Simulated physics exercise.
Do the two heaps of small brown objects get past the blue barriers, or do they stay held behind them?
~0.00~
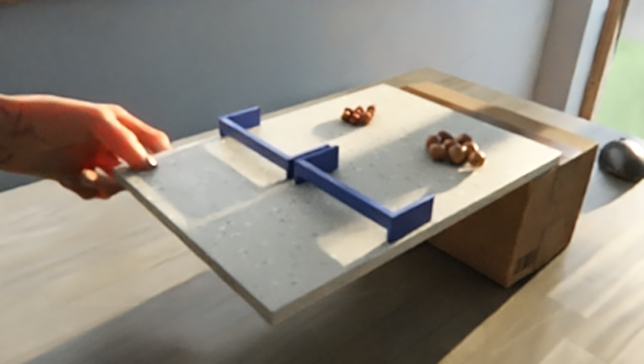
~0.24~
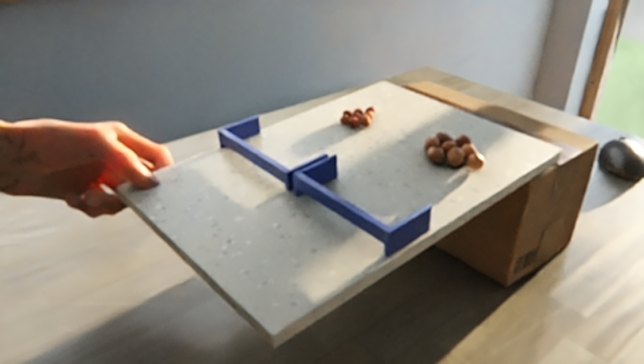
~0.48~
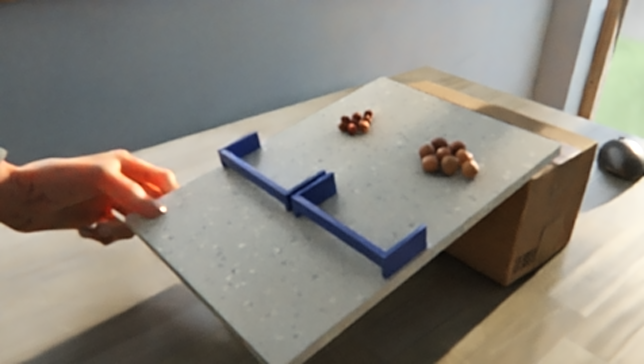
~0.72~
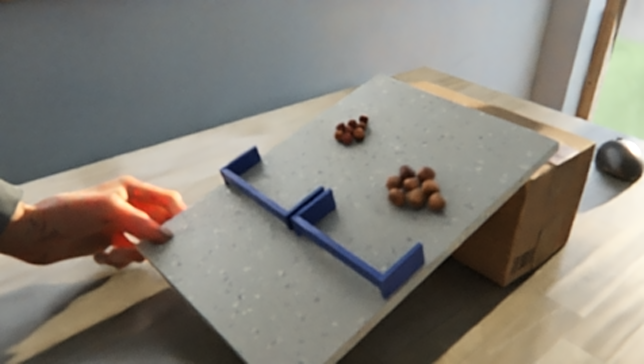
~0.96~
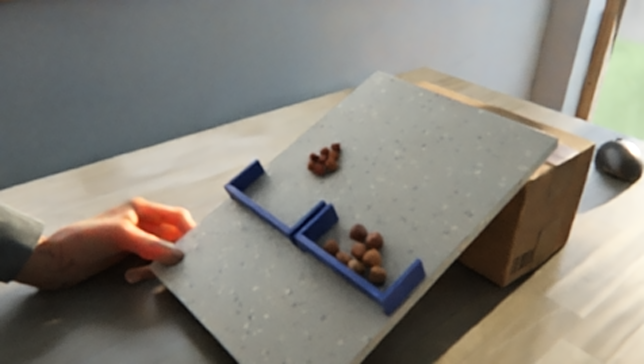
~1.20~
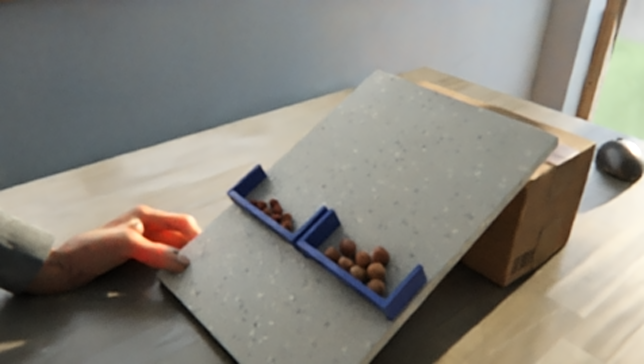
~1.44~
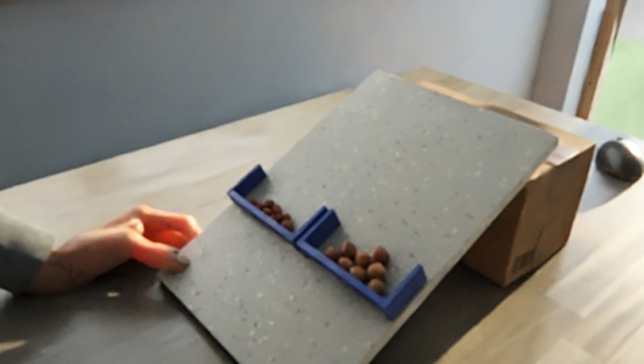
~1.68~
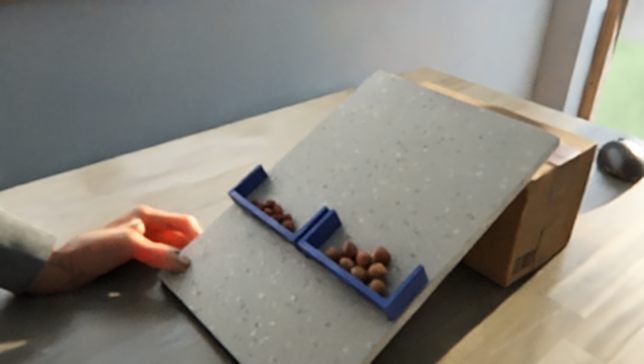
Both heaps stay held behind the blue barriers, with the nearer and the farther heap each resting against its own barrier on the sloping board.
The video shows a hand lowering the left end of a speckled grey board propped on a cardboard box. As the slope steepens, two heaps of small brown objects slide down, the nearer heap first, and both come to rest against blue barriers.
